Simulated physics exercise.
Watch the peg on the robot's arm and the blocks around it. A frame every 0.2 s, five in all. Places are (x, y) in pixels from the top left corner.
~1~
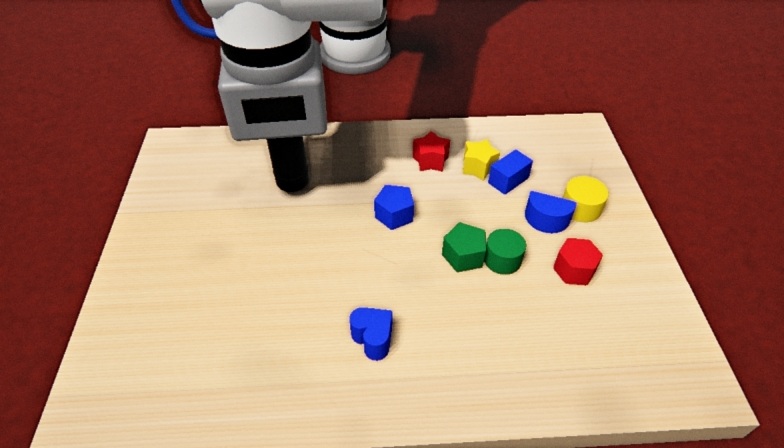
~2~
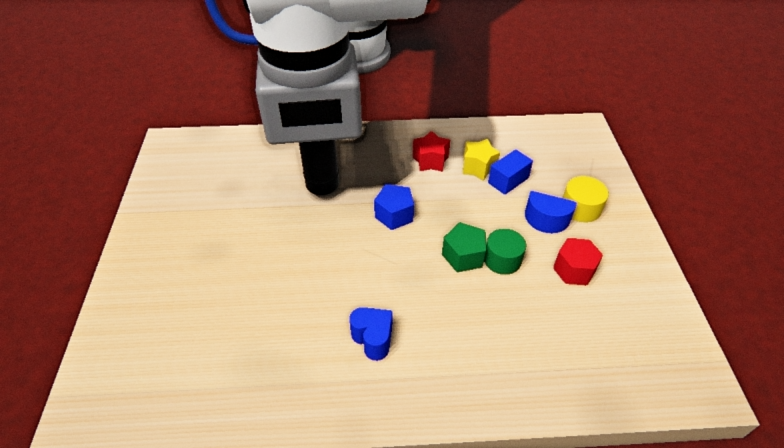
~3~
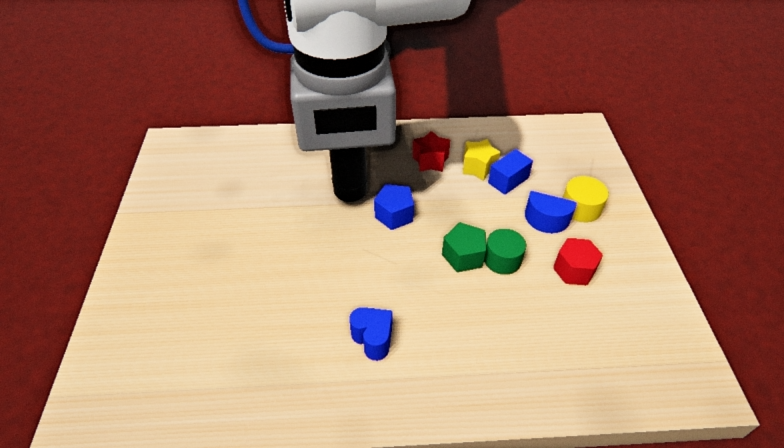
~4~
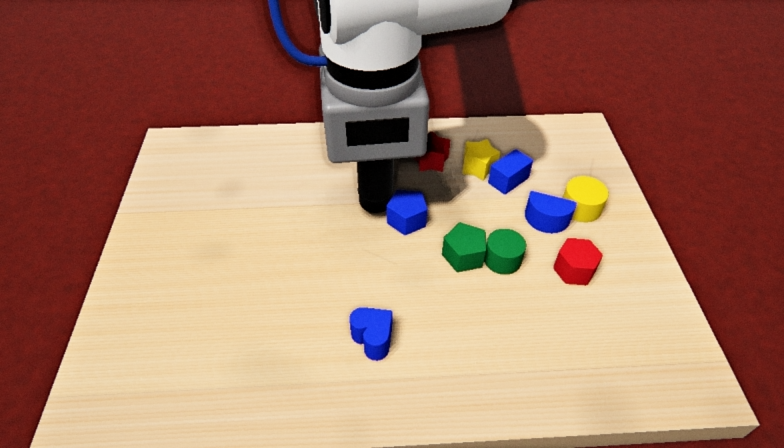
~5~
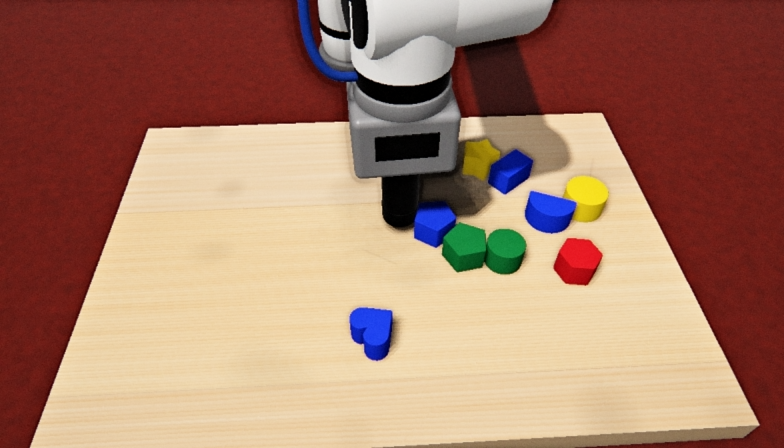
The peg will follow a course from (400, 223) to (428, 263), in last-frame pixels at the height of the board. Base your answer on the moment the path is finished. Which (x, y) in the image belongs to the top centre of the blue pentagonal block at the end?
It is going to be at (456, 222).
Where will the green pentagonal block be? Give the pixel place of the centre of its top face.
The spot you're after is about (486, 246) in the image.
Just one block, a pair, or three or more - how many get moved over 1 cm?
I'd say three or more blocks get shifted by more than about 1 cm.
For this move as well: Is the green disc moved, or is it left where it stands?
Put simply, it goes somewhere else.
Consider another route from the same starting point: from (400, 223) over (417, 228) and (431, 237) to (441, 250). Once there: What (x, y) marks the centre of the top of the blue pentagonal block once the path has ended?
It is going to be at (481, 237).
What follows on the original path. Halfway along, peg at (413, 235); blue pentagonal block at (451, 220); green pentagonal block at (478, 244); green disc at (518, 245).
At the end, peg at (428, 256); blue pentagonal block at (456, 222), turned 30° anticlockwise; green pentagonal block at (486, 246); green disc at (526, 247).
